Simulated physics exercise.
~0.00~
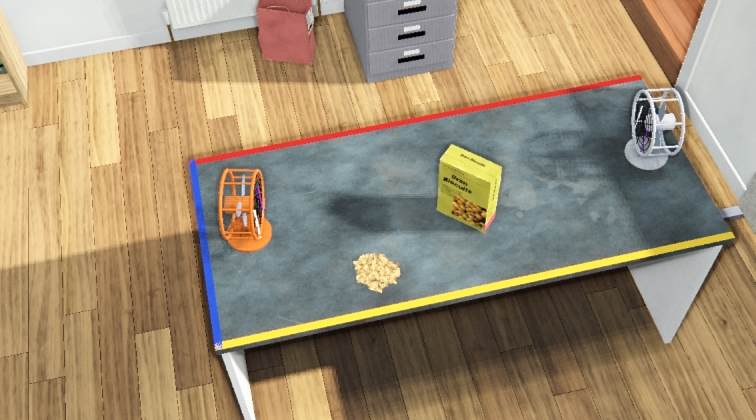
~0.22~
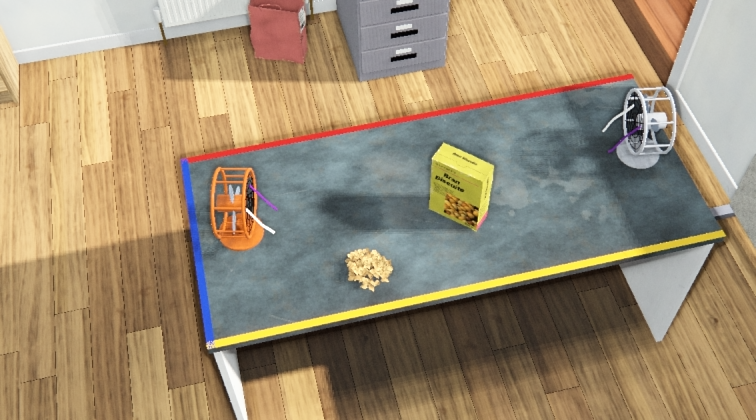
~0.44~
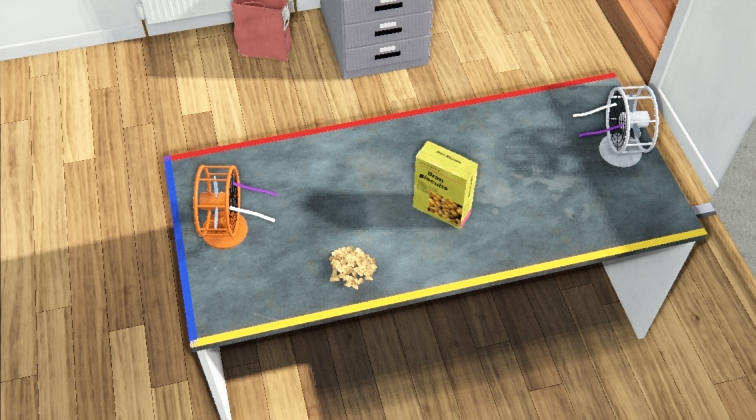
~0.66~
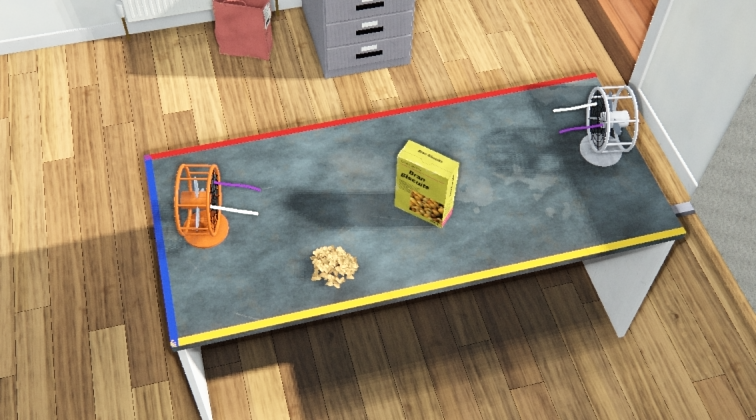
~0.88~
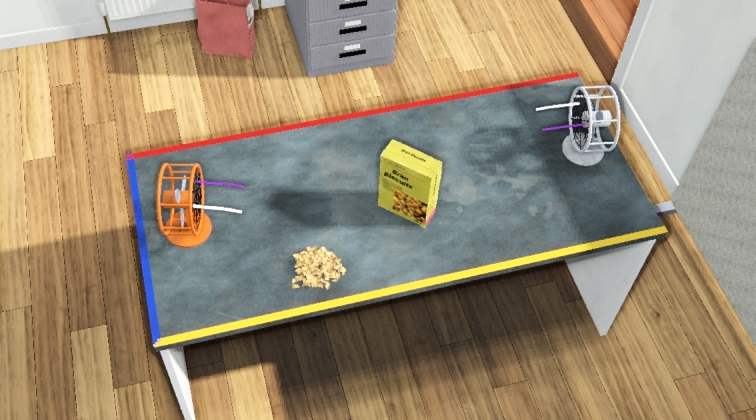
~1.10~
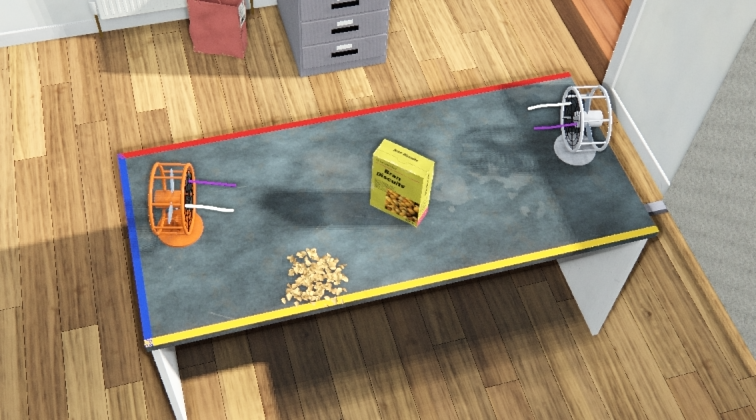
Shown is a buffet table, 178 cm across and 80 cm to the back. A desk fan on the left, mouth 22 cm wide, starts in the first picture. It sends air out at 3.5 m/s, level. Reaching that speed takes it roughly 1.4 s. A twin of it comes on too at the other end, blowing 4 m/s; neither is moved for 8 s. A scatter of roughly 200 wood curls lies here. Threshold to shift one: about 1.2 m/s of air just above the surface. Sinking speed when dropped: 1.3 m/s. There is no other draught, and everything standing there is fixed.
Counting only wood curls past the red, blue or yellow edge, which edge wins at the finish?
The yellow edge ends up with the most of them.
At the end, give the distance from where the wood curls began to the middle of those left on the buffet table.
Around 10 cm, I reckon.
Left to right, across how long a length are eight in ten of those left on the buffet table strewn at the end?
20 cm, give or take.
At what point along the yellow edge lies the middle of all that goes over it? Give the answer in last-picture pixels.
The middle crossing sits close to (366, 298) in the last picture.
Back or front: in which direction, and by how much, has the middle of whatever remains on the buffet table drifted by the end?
Forward, by about 10 cm.
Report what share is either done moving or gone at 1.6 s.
Near 50 %.
After 1.6 s the count stands so, 0 % are over the red edge, 0 % over the blue edge and 40 % over the yellow edge; the middle of those left on the top is near (323, 283).
After 2.6 s the count stands so, 0 % are over the red edge, 0 % over the blue edge and 44 % over the yellow edge; the middle of those left on the top is near (323, 283).
After 4.4 s the count stands so, 0 % are over the red edge, 0 % over the blue edge and 46 % over the yellow edge; the middle of those left on the top is near (323, 283).
After 8.0 s, at the end, 0 % are over the red edge, 0 % over the blue edge and 46 % over the yellow edge; the middle of those left on the top is near (323, 283).
